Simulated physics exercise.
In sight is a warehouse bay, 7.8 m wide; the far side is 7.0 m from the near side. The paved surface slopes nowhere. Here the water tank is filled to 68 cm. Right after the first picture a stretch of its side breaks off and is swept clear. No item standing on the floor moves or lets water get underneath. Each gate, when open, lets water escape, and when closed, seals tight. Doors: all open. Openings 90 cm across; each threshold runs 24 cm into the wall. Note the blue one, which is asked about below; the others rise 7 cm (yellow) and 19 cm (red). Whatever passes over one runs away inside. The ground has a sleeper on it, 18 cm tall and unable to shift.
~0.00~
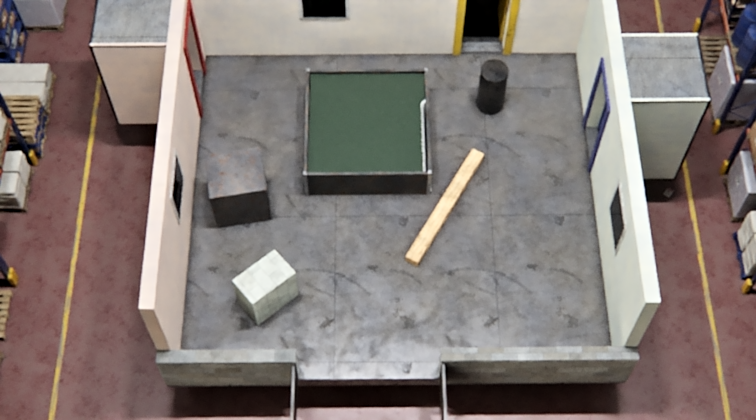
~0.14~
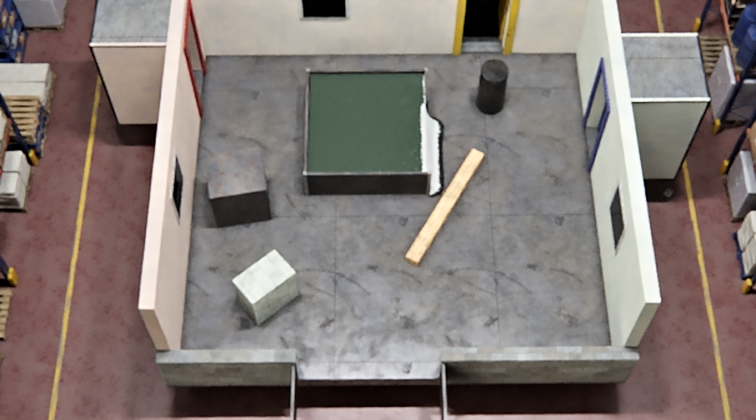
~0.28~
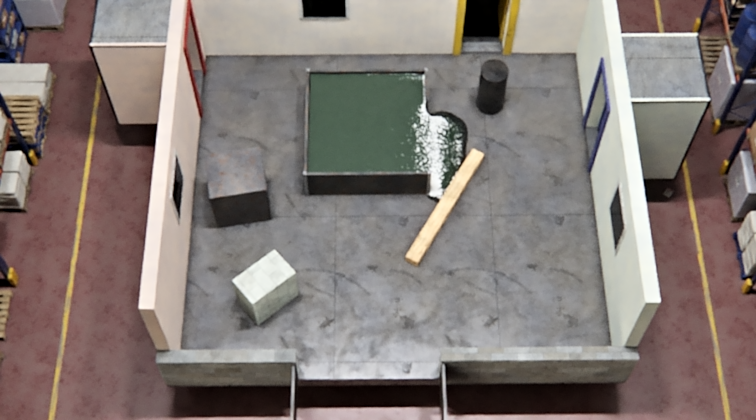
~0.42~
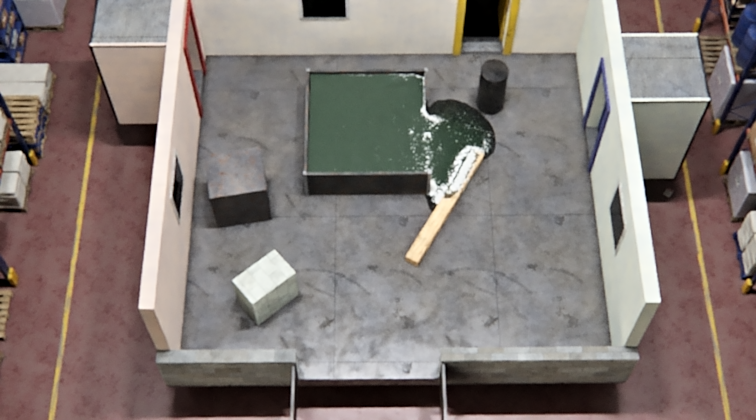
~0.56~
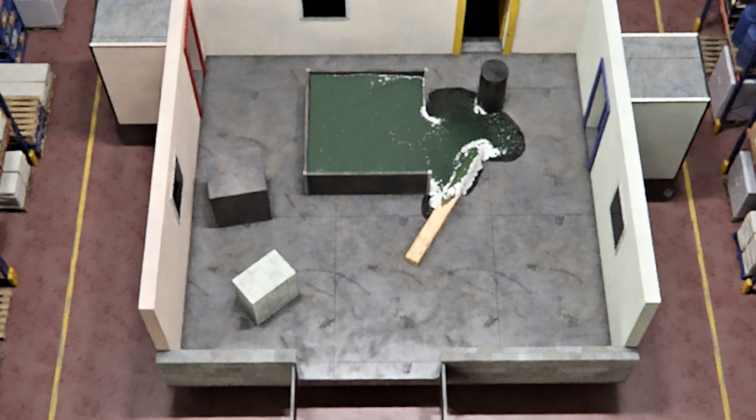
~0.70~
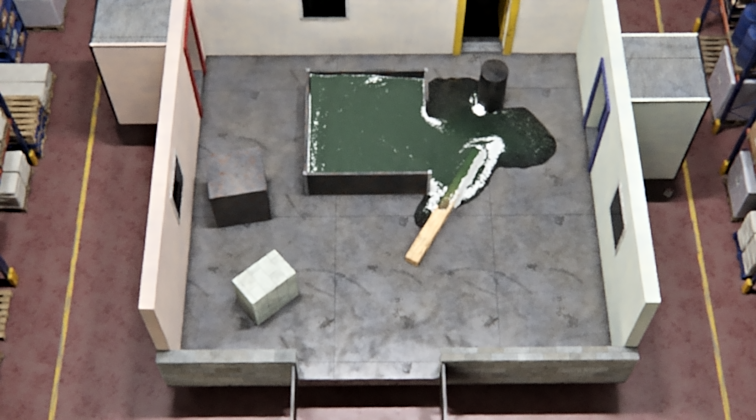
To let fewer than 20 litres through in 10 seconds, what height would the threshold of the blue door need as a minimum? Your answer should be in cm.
I would say about 28 cm.
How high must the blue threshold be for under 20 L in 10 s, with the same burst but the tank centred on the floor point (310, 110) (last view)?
Some 28 cm.
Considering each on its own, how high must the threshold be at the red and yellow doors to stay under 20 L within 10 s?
About 9.5 cm at red and 12.0 cm at yellow.
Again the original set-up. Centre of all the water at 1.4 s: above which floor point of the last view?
Centre estimate: (408, 143) px, approximately.
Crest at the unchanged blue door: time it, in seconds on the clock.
It peaks around 2.4 s.
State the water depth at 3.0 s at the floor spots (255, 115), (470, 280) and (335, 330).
Close to 0, 2 and 0 cm, one after the other.
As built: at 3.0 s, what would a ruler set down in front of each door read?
Yellow door 10 cm, red door 0 cm, blue door 27 cm.
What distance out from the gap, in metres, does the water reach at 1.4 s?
About 3.6 m.
After 1.4 s water covers 25 % of the floor, deepest (52 cm) near (452, 184); 12 cm at the blue door, 29 litres in over its 7 cm threshold.
After 3.0 s water covers 55 % of the floor, deepest (32 cm) near (575, 58); 27 cm at the blue door, 263 litres in over its 7 cm threshold.
After 10.0 s water covers 95 % of the floor, deepest (12 cm) near (196, 178); 10 cm at the blue door, 497 litres in over its 7 cm threshold.
At the blue door as built, the water arrived by 0.9 s and peaked near 31 cm at 2.4 s.
With a threshold of 24 cm, 51 litres would have come in within the 10 s; with 32 cm, 5 litres. So under 20 litres takes about 28 cm.
